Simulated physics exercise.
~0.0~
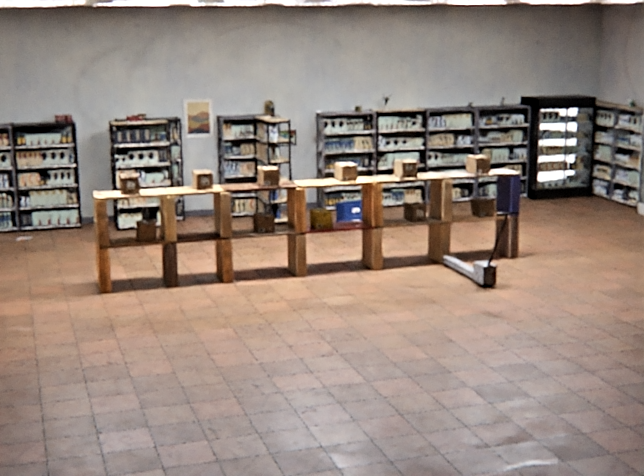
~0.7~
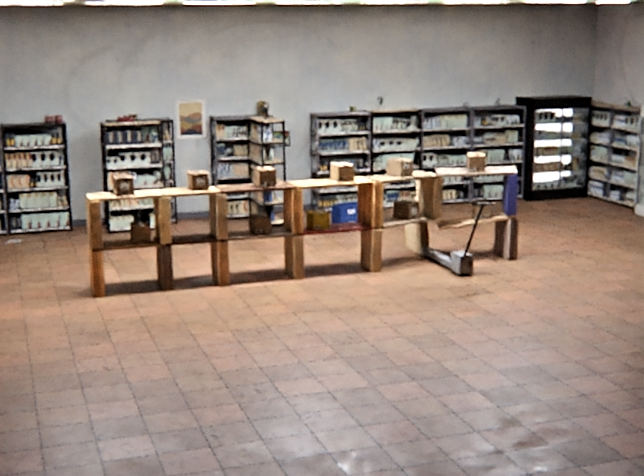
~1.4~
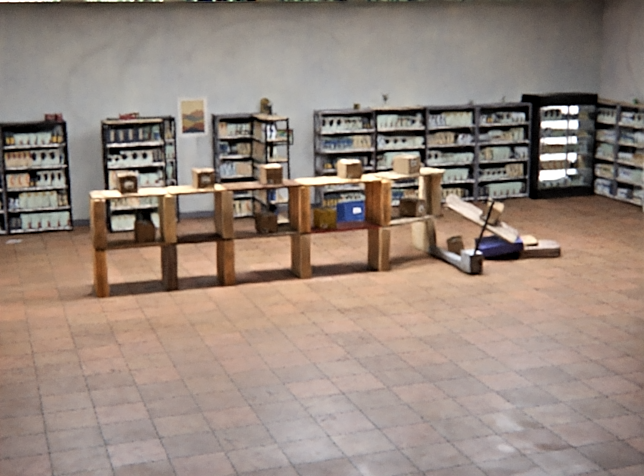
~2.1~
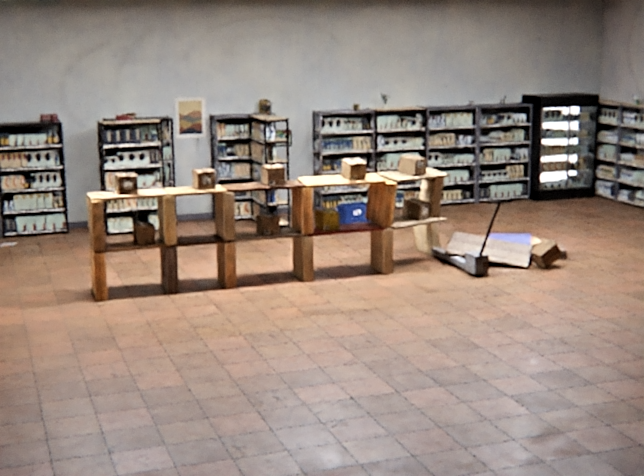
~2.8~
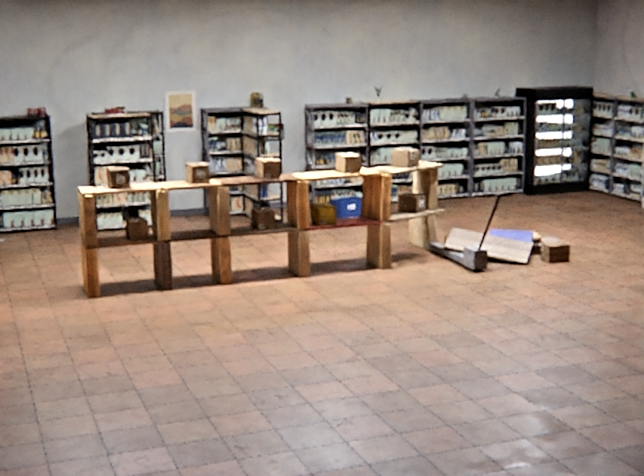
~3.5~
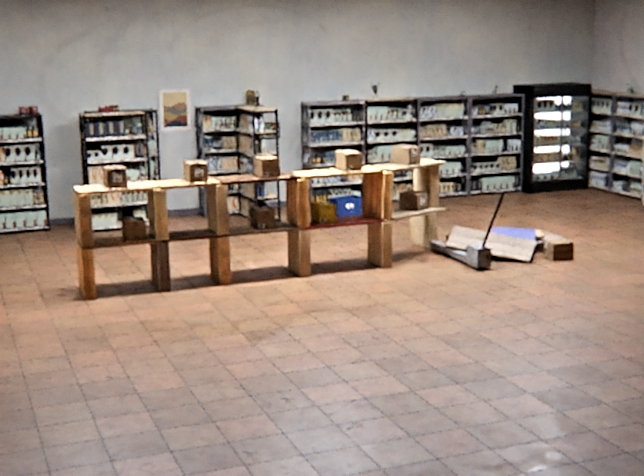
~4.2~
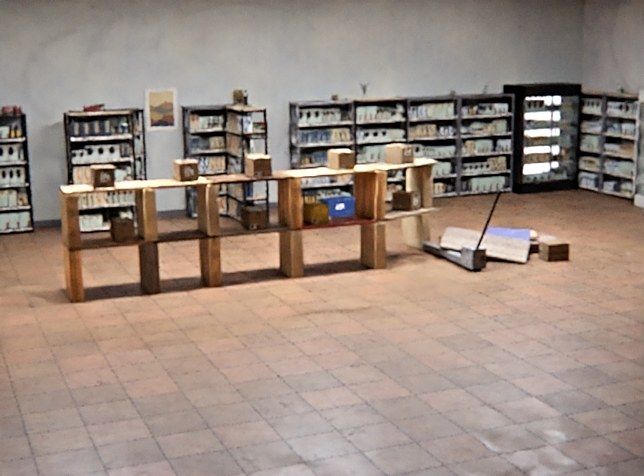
The right end of a long two-tiered rack of upright wooden slabs and boards collapsed after a low jack pushed in at its base, dropping a blue upright, boards and a block onto the tiled floor, while the rest stayed standing.
